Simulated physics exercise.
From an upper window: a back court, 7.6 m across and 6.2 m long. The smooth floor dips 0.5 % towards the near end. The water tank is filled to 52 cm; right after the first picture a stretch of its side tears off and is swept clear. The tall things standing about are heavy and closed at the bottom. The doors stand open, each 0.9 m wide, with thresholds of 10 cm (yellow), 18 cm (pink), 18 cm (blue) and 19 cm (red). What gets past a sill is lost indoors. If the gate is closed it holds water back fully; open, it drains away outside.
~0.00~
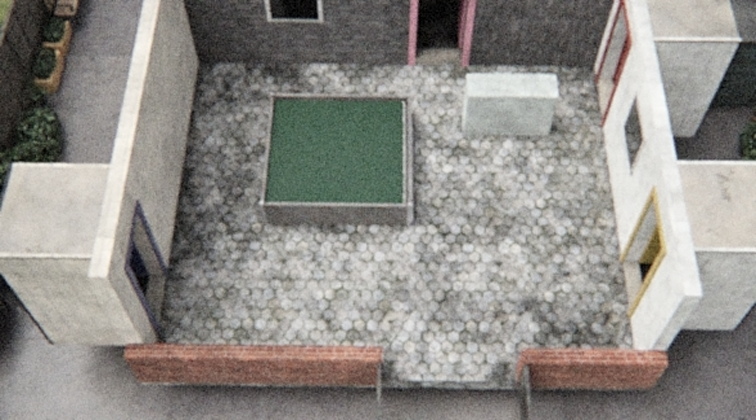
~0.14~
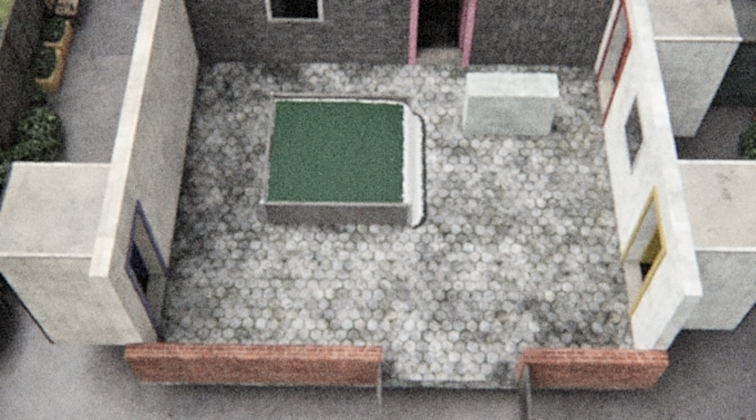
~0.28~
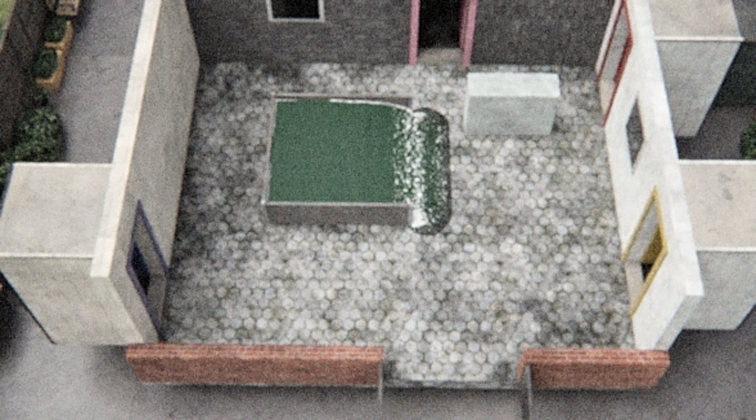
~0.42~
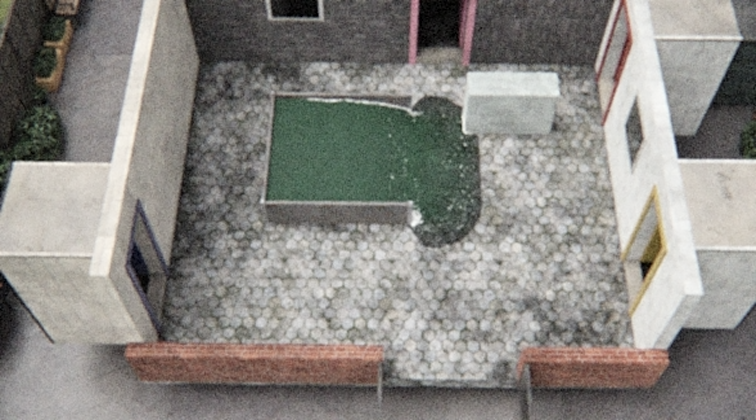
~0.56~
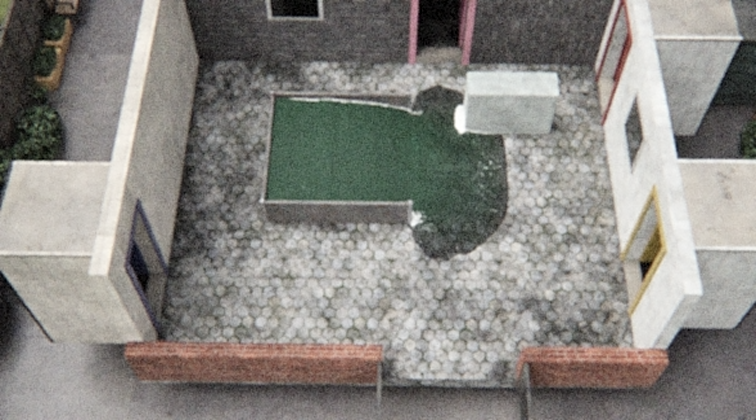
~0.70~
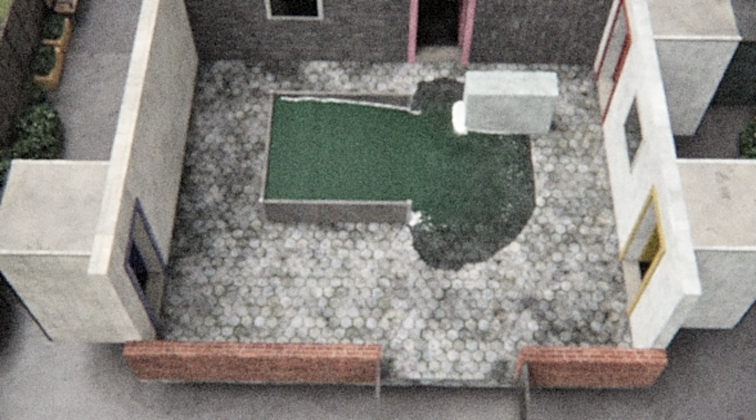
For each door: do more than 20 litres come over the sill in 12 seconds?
The water let in: At the yellow door it exceeds the limit; at the pink door it does not reach the limit; at the blue door it keeps below the limit; at the red door it keeps below the limit.
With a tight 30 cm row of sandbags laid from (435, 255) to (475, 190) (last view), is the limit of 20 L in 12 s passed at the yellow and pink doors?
Then: Yellow under, pink under.
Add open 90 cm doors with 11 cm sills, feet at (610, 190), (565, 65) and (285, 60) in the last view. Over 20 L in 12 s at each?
In that order: Past it, past it, below.
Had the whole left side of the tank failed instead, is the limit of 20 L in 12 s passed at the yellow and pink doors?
Then: Yellow under, pink under.
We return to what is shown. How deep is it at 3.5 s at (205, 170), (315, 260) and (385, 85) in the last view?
In that order: 0, 0 and 2 cm.
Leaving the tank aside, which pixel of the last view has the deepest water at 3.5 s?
Around (635, 367).
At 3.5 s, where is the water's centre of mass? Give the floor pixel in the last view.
Near (491, 183).
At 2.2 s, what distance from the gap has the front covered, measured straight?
About 4.6 m.
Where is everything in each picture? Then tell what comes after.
The first picture shows still water, 52 cm deep, in the water tank at (339, 150).
In the second picture, the front is at (417, 223), 1.2 m from the gap at (408, 161); 0.4 m2 of floor is under water; 52 cm left at the back of the water tank.
In the third picture, water pours out at (409, 163) and has run 1.3 m, to (432, 230); typically 11 cm deep outside, 52 cm at the water tank's back.
In the fourth picture, water pours out at (408, 163) and has run 1.6 m, to (453, 238); typically 8 cm deep outside, 52 cm at the water tank's back.
In the fifth picture, water pours out at (408, 162) and has run 1.9 m, to (481, 238); typically 8 cm deep outside, 52 cm at the water tank's back.
In the sixth picture, the front is at (530, 206), 2.3 m from the gap at (407, 162); 5.6 m2 of floor is under water; 52 cm left at the back of the water tank.
After 1.4 s water covers 30 % of the floor and is deepest (32 cm) near (455, 132); yellow door not reached, pink door 5 cm at the sill, 0 L in, blue door not reached, red door not reached.
After 2.2 s water covers 40 % of the floor and is deepest (32 cm) near (609, 175); yellow door 15 cm at the sill, 0 L in, pink door 14 cm at the sill, 0 L in, blue door not reached, red door 8 cm at the sill, 0 L in.
After 3.5 s water covers 45 % of the floor and is deepest (35 cm) near (635, 367); yellow door 16 cm at the sill, 23 L in, pink door 12 cm at the sill, 0 L in, blue door not reached, red door 11 cm at the sill, 0 L in.
After 7.0 s water covers 90 % of the floor and is deepest (14 cm) near (578, 366); yellow door 13 cm at the sill, 57 L in, pink door 9 cm at the sill, 0 L in, blue door not reached, red door 10 cm at the sill, 1 L in.
After 12.0 s water covers 100 % of the floor and is deepest (11 cm) near (169, 259); yellow door 7 cm at the sill, 62 L in, pink door 2 cm at the sill, 0 L in, blue door 10 cm at the sill, 0 L in, red door 4 cm at the sill, 1 L in.
